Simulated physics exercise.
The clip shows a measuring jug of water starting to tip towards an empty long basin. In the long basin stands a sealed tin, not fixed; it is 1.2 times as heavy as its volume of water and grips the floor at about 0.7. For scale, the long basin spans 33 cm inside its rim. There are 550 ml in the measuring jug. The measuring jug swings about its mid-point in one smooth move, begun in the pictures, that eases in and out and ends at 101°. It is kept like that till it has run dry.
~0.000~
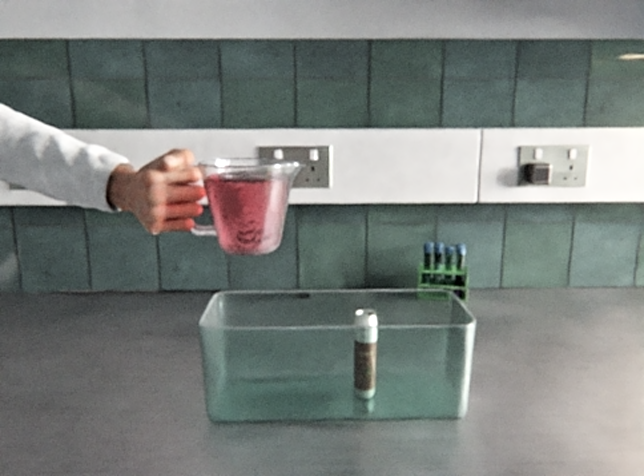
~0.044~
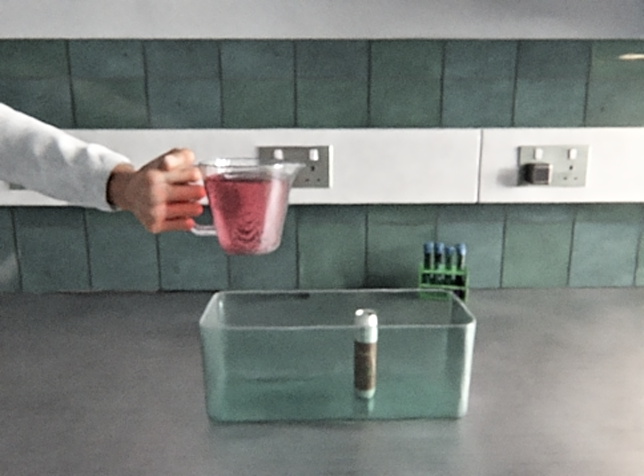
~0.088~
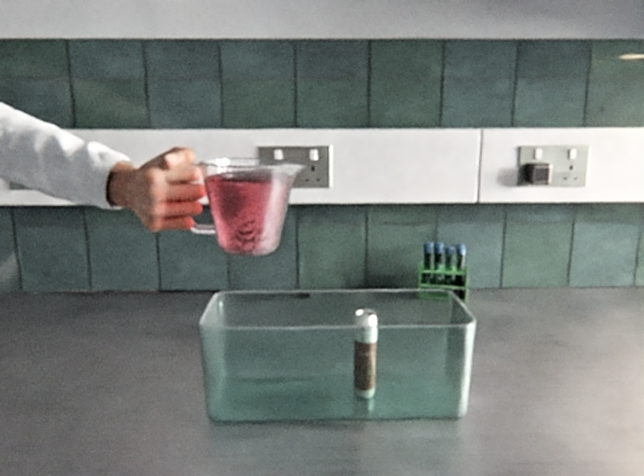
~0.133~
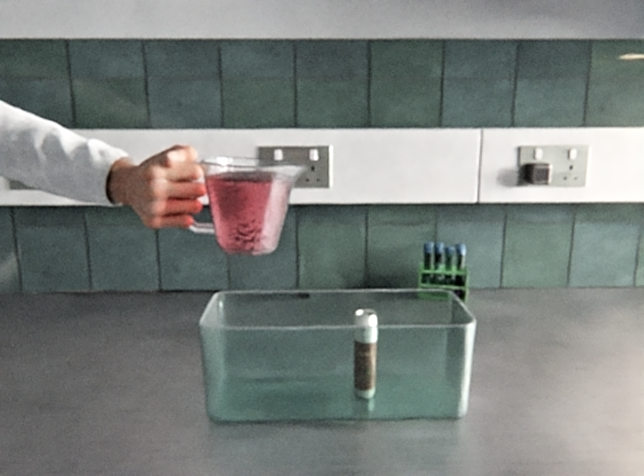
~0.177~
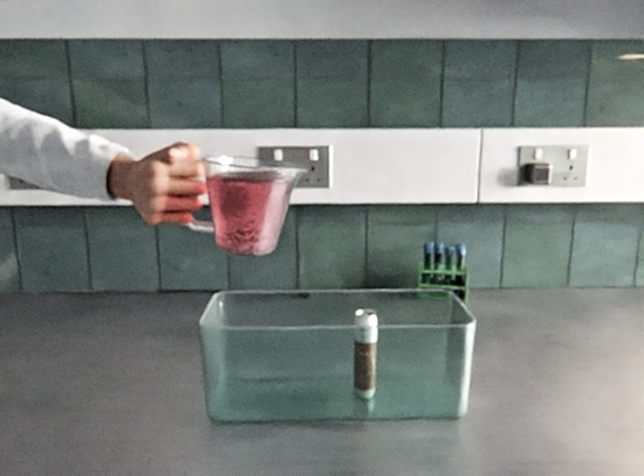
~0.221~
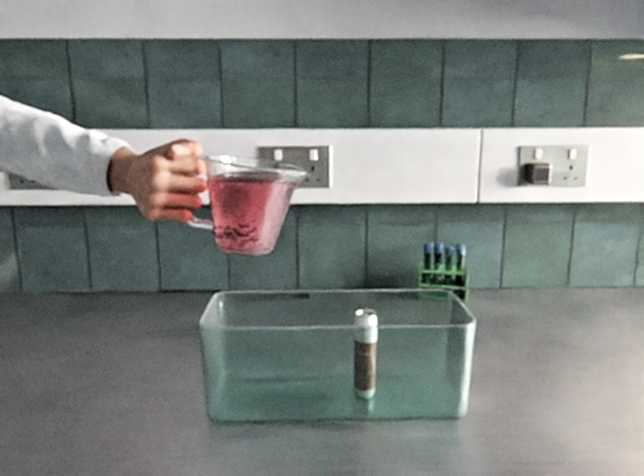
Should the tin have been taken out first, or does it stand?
The tin falls.
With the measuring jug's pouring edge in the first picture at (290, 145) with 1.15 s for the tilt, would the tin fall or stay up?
Then it goes over.
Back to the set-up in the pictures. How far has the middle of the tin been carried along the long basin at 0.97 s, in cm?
Some 1 cm.
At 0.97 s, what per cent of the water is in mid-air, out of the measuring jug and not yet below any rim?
Some 16 per cent.
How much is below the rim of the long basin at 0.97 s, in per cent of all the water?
About 64 per cent.
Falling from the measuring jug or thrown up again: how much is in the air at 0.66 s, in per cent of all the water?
Some 20 per cent.
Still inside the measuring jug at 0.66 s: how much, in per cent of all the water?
Near 74 in a hundred.
After 0.66 s the tilt is 60° and 74 per cent is still to pour; the tin stands where it began.
After 0.97 s the tilt is 94° and 18 per cent is still to pour; the tin leans 5°.
After 1.31 s the tilt is 101° and 0 per cent is still to pour; the tin lies on its side.
After 1.67 s the tilt is 101° and 0 per cent is still to pour; the tin lies on its side.
In the end the tin lies on its side.
